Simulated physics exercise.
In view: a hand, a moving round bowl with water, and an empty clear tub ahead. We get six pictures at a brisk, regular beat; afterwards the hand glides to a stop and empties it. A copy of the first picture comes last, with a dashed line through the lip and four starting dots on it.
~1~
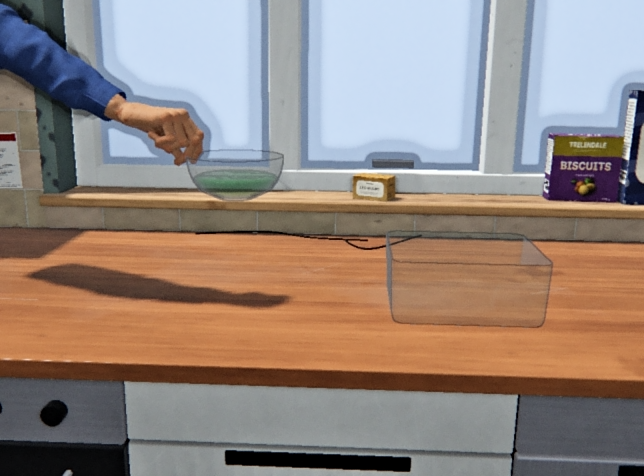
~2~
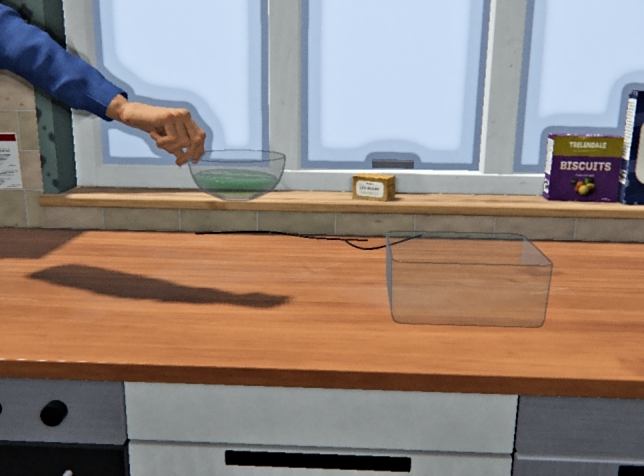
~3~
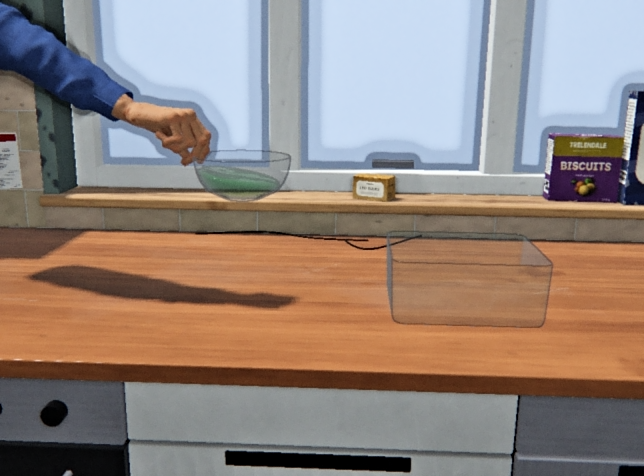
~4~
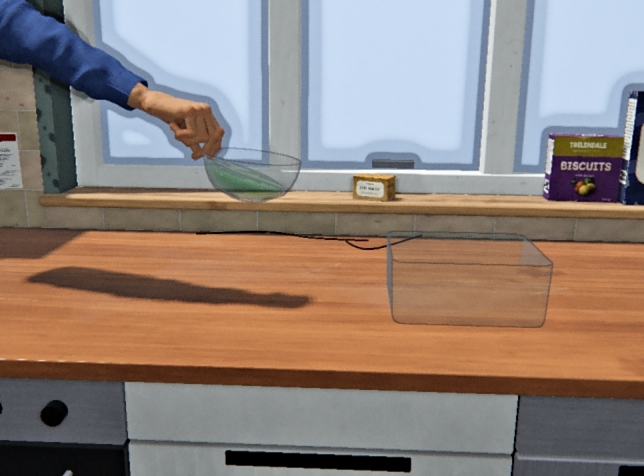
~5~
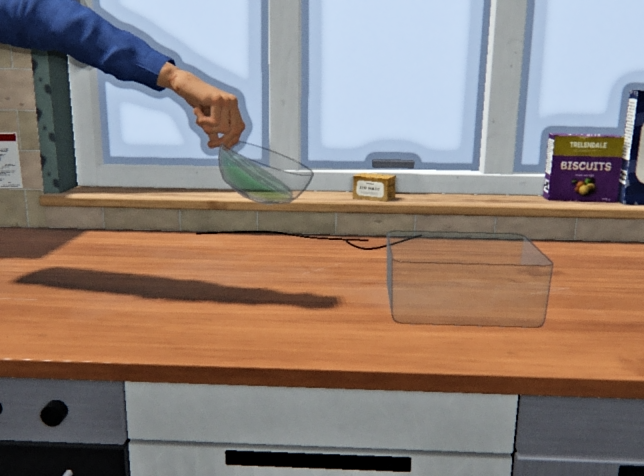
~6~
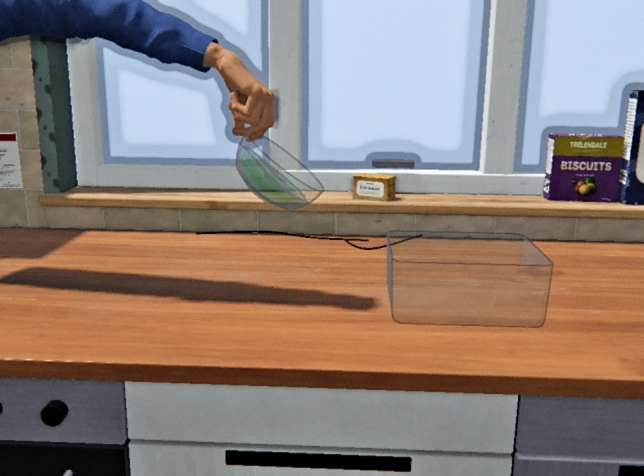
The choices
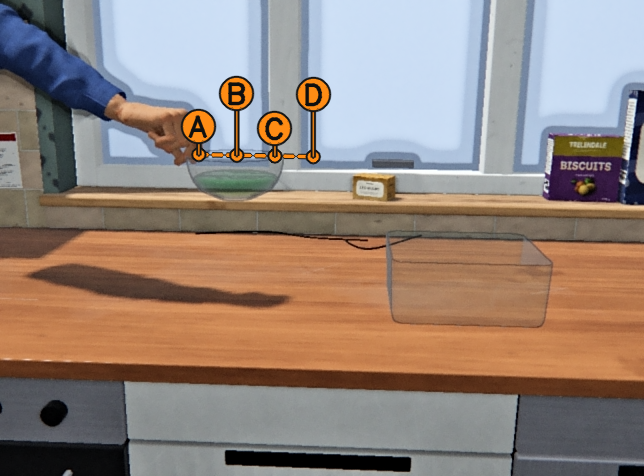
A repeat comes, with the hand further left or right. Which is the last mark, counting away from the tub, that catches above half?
D.
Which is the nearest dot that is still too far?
It is C.
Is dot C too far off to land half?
Yes, that goes wrong.
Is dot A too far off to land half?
Yes, that goes wrong.
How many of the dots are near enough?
One of the four.
On the marked copy, A at (198, 154); B at (236, 155); C at (274, 156); D at (313, 156).
If A is chosen, about 0 % lands in the tub, 100 % falls short.
If B is chosen, about 0 % lands in the tub, 96 % falls short and 4 % goes beside or beyond.
If C is chosen, about 13 % lands in the tub, 84 % falls short and 4 % goes beside or beyond.
If D is chosen, about 80 % lands in the tub, 4 % falls short and 16 % goes beside or beyond.
